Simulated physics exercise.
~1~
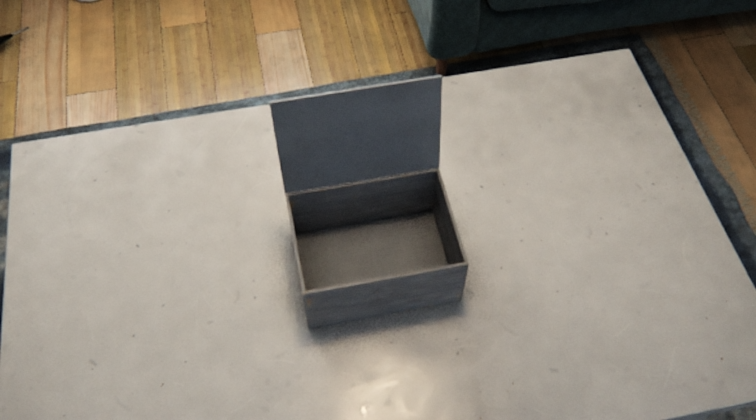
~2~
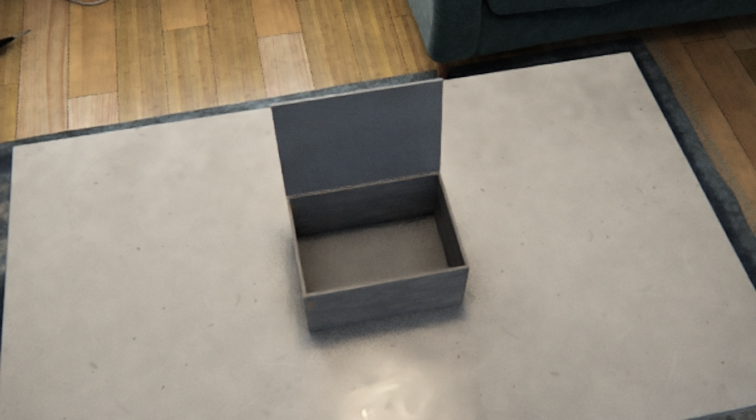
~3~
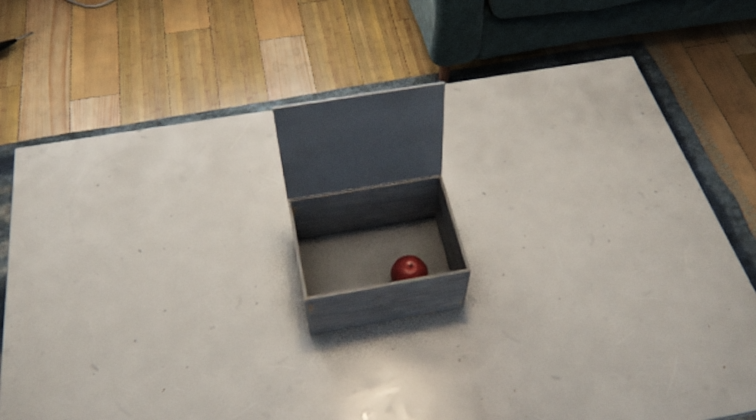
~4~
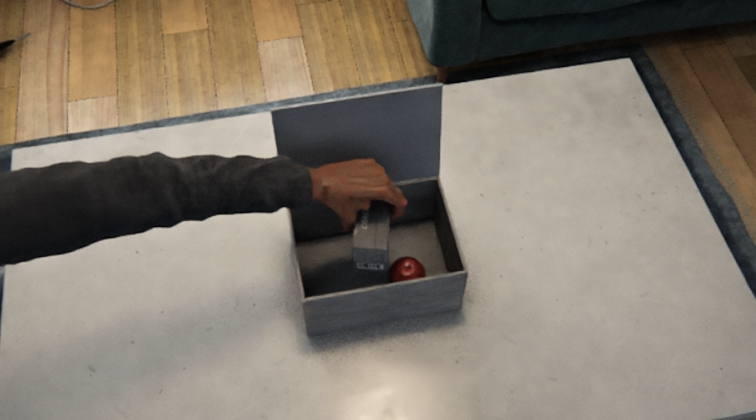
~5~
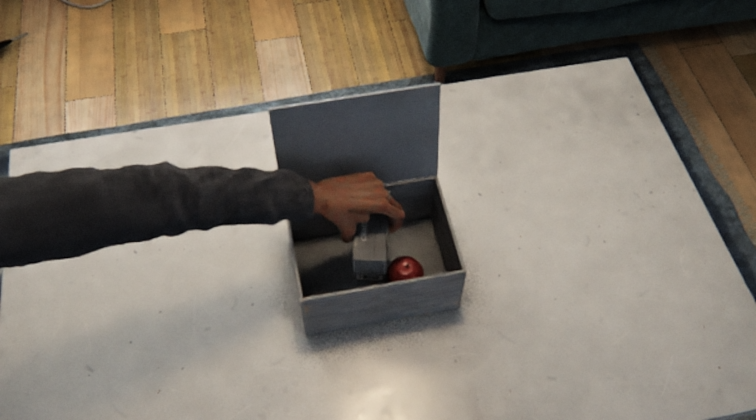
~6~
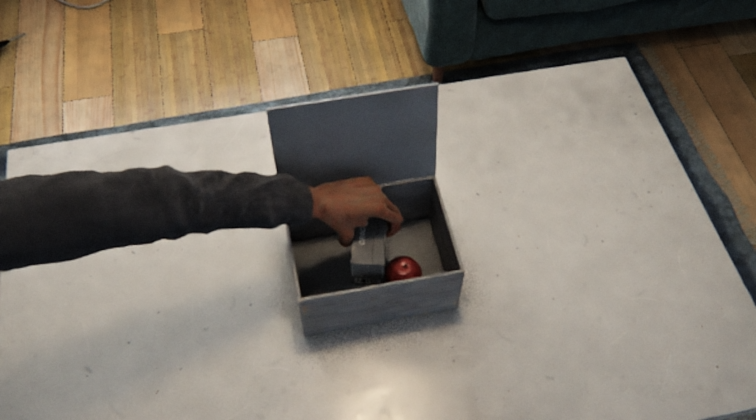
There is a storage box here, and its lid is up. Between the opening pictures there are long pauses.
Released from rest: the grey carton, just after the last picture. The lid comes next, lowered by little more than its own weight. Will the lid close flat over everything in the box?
Yes.
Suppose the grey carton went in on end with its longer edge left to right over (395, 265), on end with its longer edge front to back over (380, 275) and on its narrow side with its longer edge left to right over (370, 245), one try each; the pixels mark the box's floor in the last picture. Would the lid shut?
So: First shut tight, second shut tight, third shut tight.
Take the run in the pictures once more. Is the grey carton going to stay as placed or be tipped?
In the end, the grey carton keeps its orientation.
Then, 0.40 s past the last view, grey carton displaced a little near (365, 260).
Then, 1.40 s past the last view, lid 70° above the rim; grey carton displaced a little near (365, 260); red apple displaced a little.
Then, 1.70 s past the last view, lid 44° above the rim; grey carton displaced a little near (365, 260); red apple displaced a little.
Then, 2.00 s past the last view, lid 8° above the rim; grey carton displaced a little near (365, 260); red apple displaced a little.
Finally, lid shut; moved from the start, red apple and grey carton. Final places as the last picture's camera would see them, grey carton near (365, 260).
